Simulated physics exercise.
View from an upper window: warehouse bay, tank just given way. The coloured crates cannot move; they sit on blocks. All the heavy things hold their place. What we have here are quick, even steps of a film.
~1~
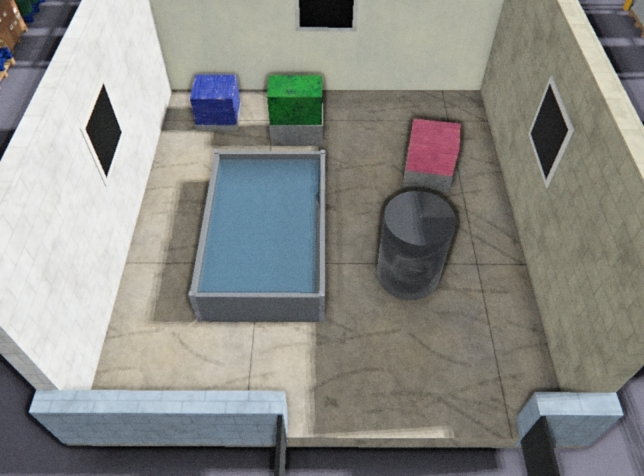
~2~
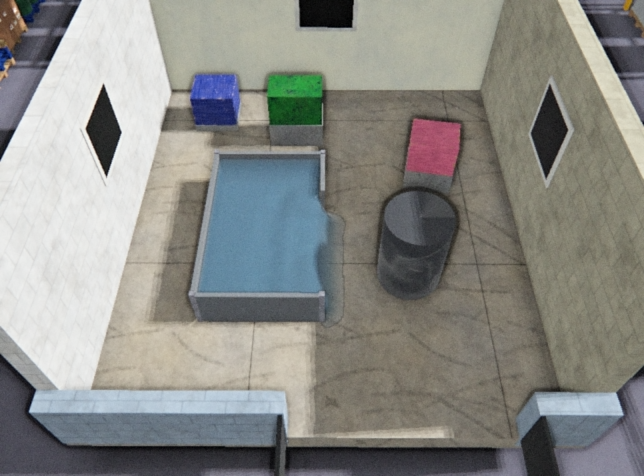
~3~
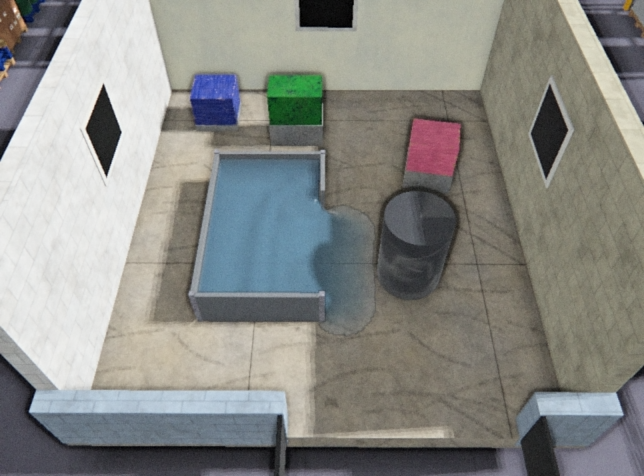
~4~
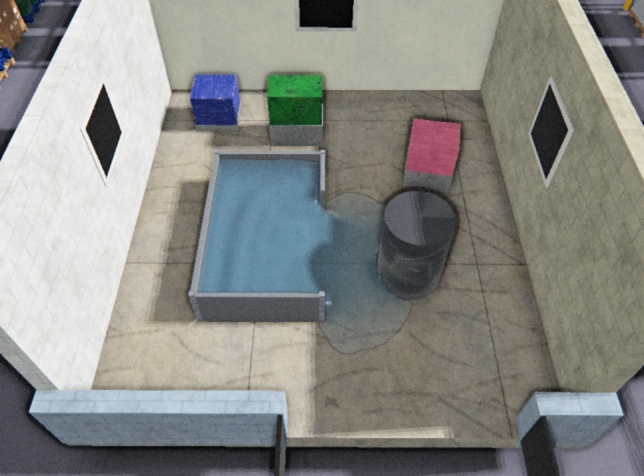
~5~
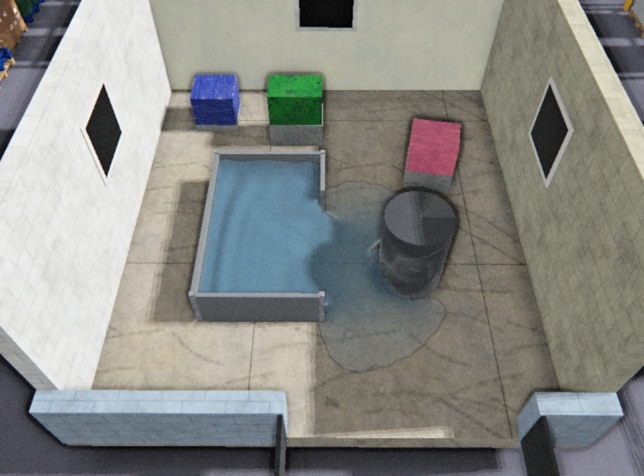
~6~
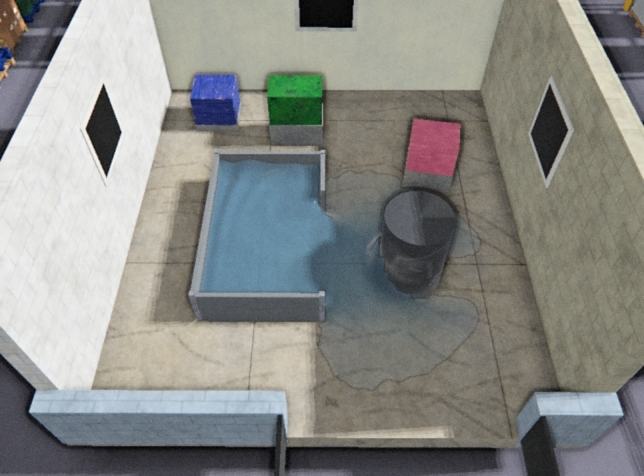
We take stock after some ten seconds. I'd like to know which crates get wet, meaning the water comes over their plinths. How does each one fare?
The pink crate does not get wet. The blue crate does not get wet. The green crate does not get wet.
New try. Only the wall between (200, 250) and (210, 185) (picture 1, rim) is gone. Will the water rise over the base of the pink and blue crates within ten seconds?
Note - pink crate is left dry; blue crate is overtopped.
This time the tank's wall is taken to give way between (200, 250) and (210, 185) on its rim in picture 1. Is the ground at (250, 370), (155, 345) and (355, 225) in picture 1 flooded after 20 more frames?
Soaked, soaked, untouched.
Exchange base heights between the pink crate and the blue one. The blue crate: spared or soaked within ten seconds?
The blue one is not reached.
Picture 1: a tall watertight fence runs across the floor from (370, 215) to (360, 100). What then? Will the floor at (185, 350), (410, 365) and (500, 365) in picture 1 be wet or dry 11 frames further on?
The first point comes out unwetted, the next inundated, the last inundated.
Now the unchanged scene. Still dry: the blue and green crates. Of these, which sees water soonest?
It's the one in green.
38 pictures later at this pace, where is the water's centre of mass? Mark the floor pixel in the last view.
About (370, 215) in the last view.
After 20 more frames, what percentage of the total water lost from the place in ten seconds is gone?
Approximately 40 %.
A moment on, water covers 25 % of the floor; the pink crate water round its plinth, the blue crate not reached, the green crate not reached.
Next, water covers 40 % of the floor; the pink crate water round its plinth, the blue crate not reached, the green crate not reached.
Then, water covers 55 % of the floor; the pink crate water round its plinth, the blue crate not reached, the green crate water round its plinth.
Later, water covers 65 % of the floor; the pink crate water round its plinth, the blue crate water round its plinth, the green crate water round its plinth.
In the end, water covers 80 % of the floor; the pink crate stayed above the water, the blue crate stayed above the water, the green crate stayed above the water.
